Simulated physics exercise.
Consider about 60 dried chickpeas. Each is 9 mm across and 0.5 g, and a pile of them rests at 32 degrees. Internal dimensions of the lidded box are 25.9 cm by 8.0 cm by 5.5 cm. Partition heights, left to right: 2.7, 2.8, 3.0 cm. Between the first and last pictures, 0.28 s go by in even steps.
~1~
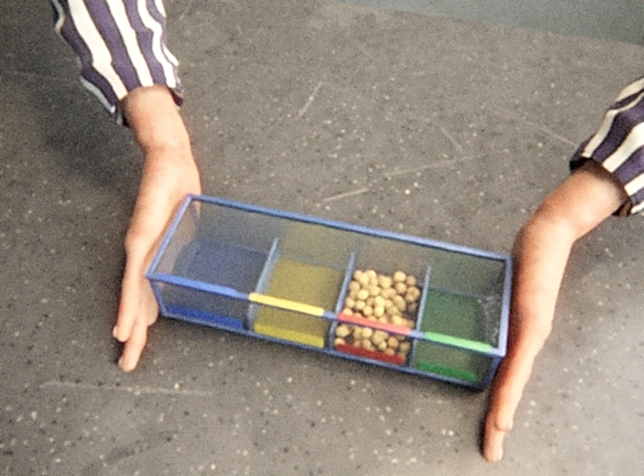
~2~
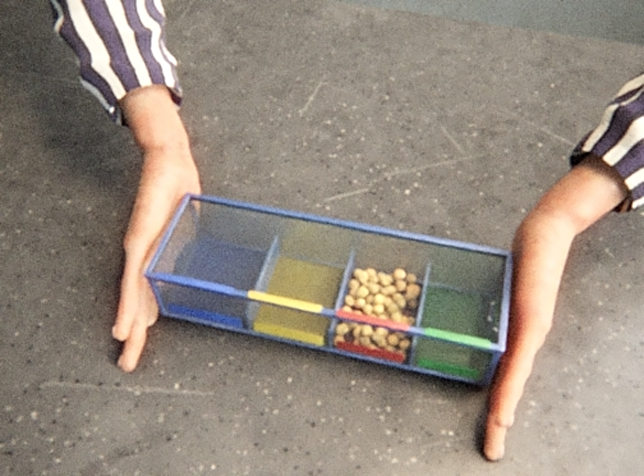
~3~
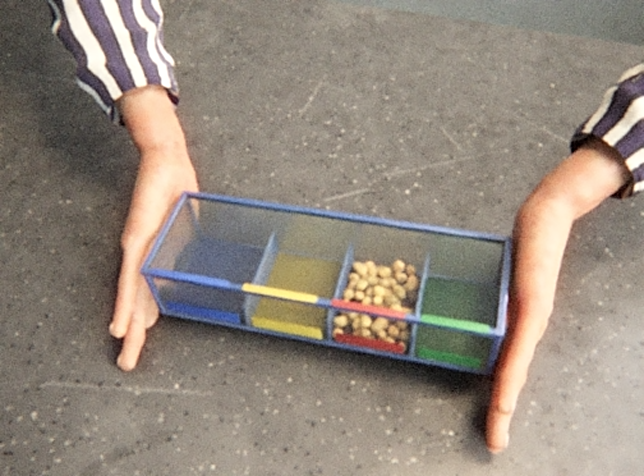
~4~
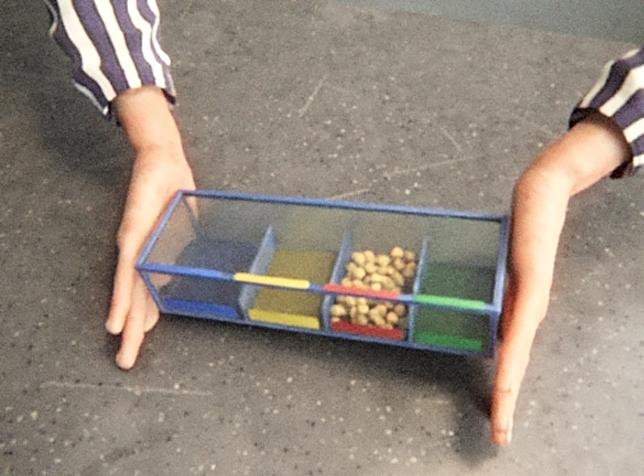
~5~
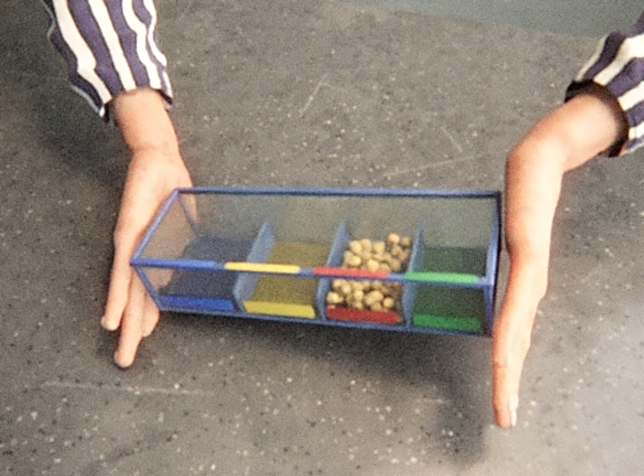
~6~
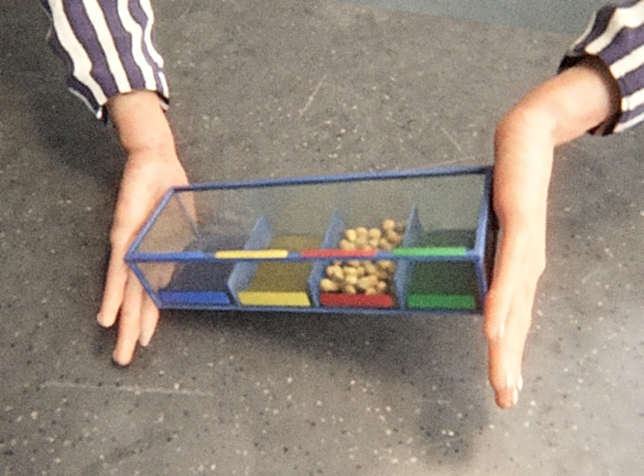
Clear divided box of chickpeas being tilted gradually between two hands, its right end rising while the pile stays in the red section.
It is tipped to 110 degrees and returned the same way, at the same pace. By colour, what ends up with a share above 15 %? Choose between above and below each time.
Red compartment: Below, blue compartment: Above, green compartment: Below, yellow compartment: Below.
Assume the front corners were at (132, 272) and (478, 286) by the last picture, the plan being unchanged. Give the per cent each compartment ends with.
Red 10; blue 85; green 0; yellow 0.
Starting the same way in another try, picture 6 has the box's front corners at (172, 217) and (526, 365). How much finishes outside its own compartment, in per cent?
Estimate: Near 95 %.
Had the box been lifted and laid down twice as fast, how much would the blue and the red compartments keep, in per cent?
Then blue would get 95 per cent, while red would get 0 per cent.
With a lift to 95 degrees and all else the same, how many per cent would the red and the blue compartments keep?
Red: 20, blue: 75 (per cent).
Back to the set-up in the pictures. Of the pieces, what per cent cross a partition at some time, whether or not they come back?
100 per cent or so.
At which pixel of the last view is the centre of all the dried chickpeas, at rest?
Near (211, 250).
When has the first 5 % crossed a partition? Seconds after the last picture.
Note: T close to 0.95 s.
Then, 1.09 s after the last picture, tilt 110 degrees; red 40 %, blue 10 %, yellow 50 %.
Then, 1.81 s after the last picture, tilt 49 degrees; blue 95 %, yellow 5 %.
Then, 2.57 s after the last picture, tilt 0 degrees; blue 95 %, yellow 5 %.
In the end, red 0 %, blue 95 %, green 0 %, yellow 5 %.
